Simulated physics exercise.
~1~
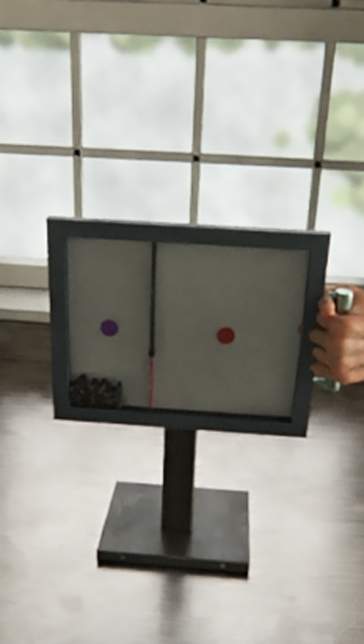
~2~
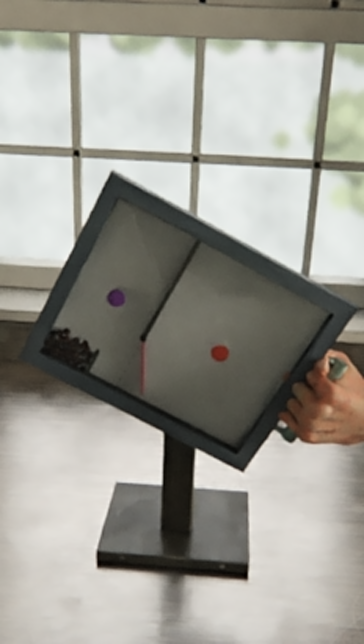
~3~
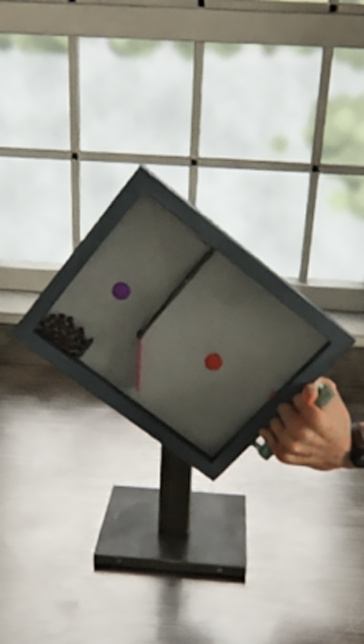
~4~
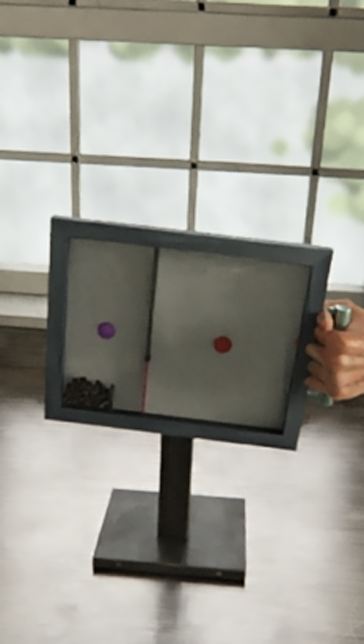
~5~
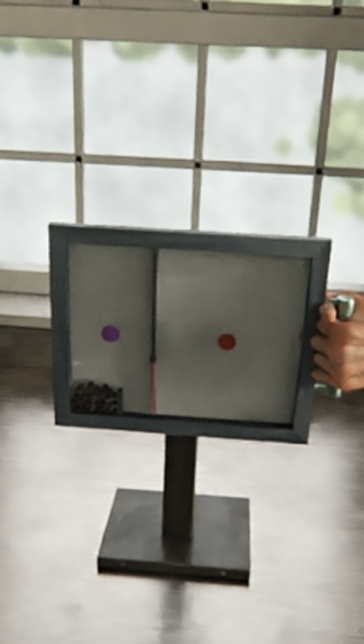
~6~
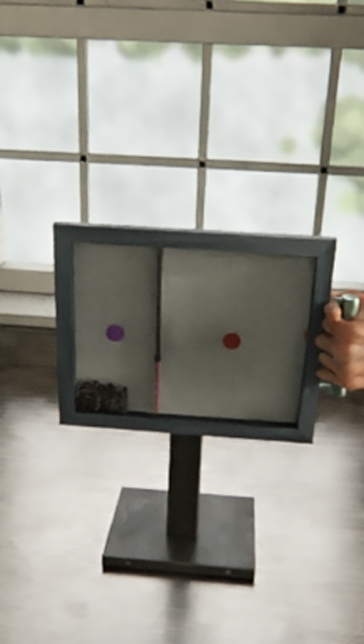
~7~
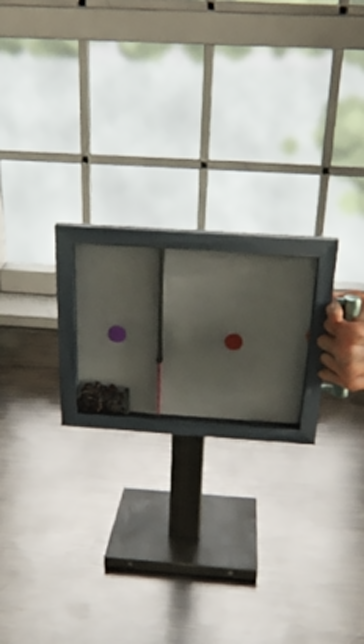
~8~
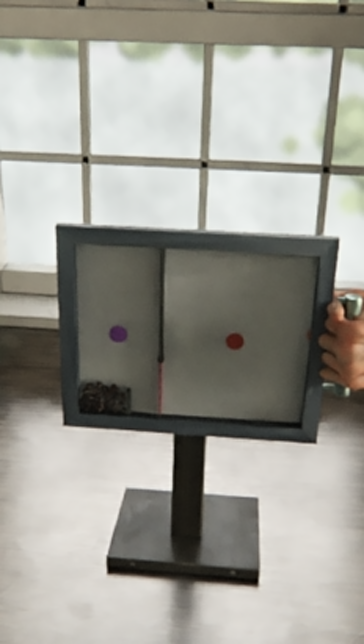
In the video, a hand tilts an upright framed box on a stand clockwise, then turns it back to level, while dark pellets shift in the purple-dotted left section. They settle again along its bottom, with none in the red-dotted right section and the pink flap closed.
